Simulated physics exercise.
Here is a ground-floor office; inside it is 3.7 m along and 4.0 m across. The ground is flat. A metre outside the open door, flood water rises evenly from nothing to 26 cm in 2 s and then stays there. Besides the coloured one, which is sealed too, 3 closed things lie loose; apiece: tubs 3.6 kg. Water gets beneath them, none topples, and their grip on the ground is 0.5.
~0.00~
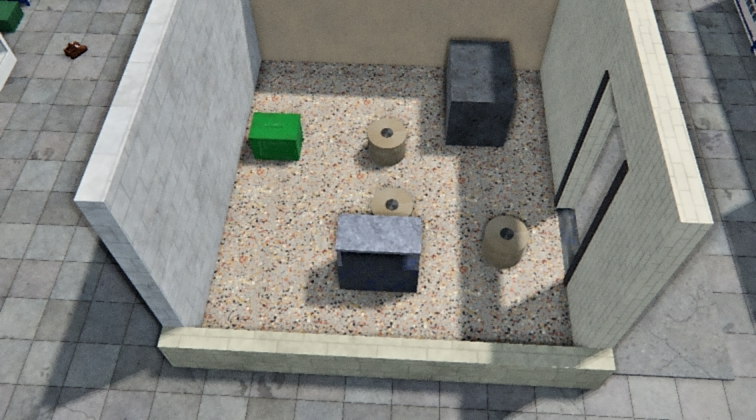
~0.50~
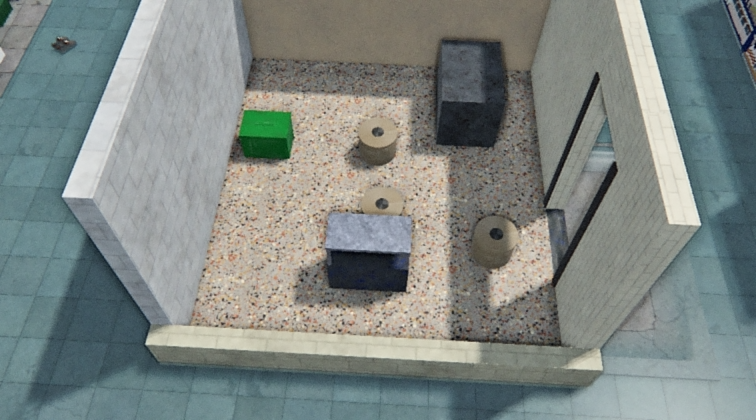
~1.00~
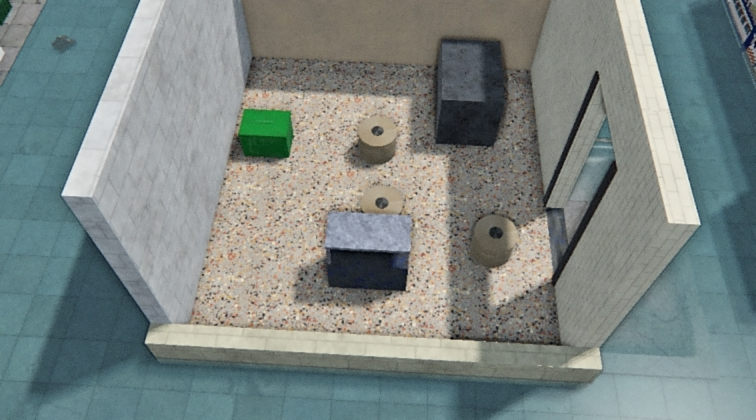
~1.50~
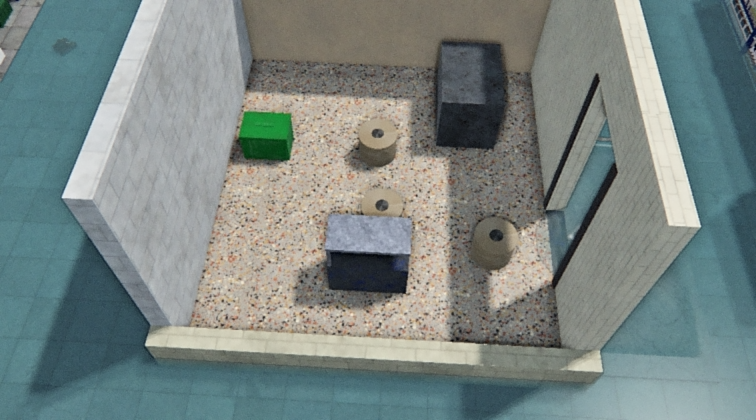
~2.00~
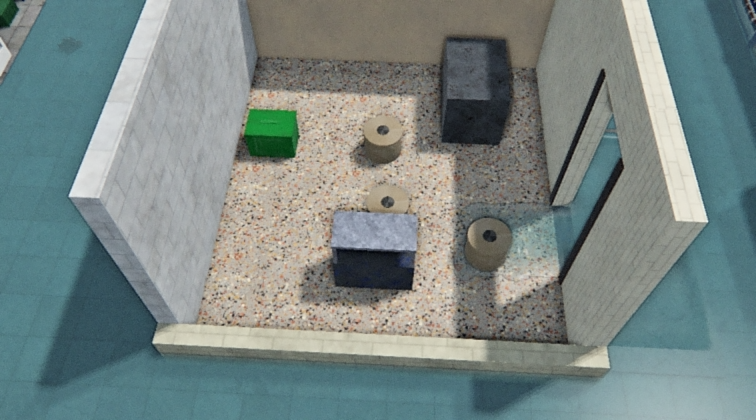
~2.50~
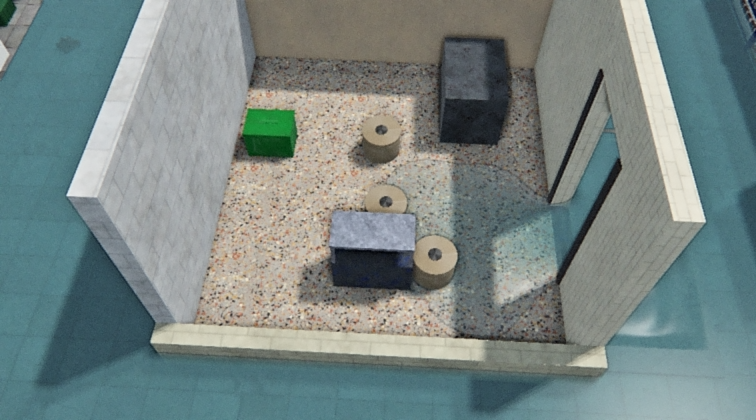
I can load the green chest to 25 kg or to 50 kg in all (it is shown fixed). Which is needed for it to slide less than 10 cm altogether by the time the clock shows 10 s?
For it, only the higher weight holds it.
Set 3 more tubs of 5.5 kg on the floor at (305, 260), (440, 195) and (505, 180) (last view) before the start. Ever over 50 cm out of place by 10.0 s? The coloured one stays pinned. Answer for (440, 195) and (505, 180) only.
In turn: More, less.
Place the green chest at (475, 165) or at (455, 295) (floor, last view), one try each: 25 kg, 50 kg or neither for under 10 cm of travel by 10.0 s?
In turn: Either load holds; only the larger holds.
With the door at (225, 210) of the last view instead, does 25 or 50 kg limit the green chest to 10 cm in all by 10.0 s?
In that case the lower weight is enough.
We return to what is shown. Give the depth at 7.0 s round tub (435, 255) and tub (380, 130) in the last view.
About 10 and 10 cm.
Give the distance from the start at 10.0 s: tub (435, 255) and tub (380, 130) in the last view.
In that order: 200 cm, 140 cm.
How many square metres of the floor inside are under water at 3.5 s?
About 8.0 m2.
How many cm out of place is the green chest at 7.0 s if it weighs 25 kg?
Roughly 10 cm.
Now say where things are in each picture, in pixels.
The green chest at (275, 126) rests on the ground; water covers 0.0 m2; 0 of 4 have shifted, in the first picture.
The green chest at (265, 124) rests on the ground; water covers 0.0 m2; 0 of 4 have shifted, in the second picture.
The green chest at (265, 123) rests on the ground; 0.0 m2 under water; 0 of 4 have shifted, in the third picture.
The green chest at (265, 125) rests on the ground; water covers 0.1 m2; 0 of 4 have shifted, in the fourth picture.
The green chest at (270, 123), on the bottom; water covers 0.8 m2; 1 of 4 have shifted, in the fifth picture.
The green chest at (269, 122), on the bottom; water covers 2.9 m2; 1 of 4 have shifted, in the sixth picture.
After 3.5 s the green chest would be 0 cm from its start with 25 kg and 0 cm from its start with 50 kg; 2 cm of water round it then.
After 4.5 s the green chest would be 0 cm from its start with 25 kg and 0 cm from its start with 50 kg; 6 cm of water round it then.
After 7.0 s the green chest would be 12 cm from its start with 25 kg and 0 cm from its start with 50 kg; 10 cm of water round it then.
After 10.0 s the green chest would be 99 cm from its start with 25 kg and 0 cm from its start with 50 kg; 14 cm of water round it then.
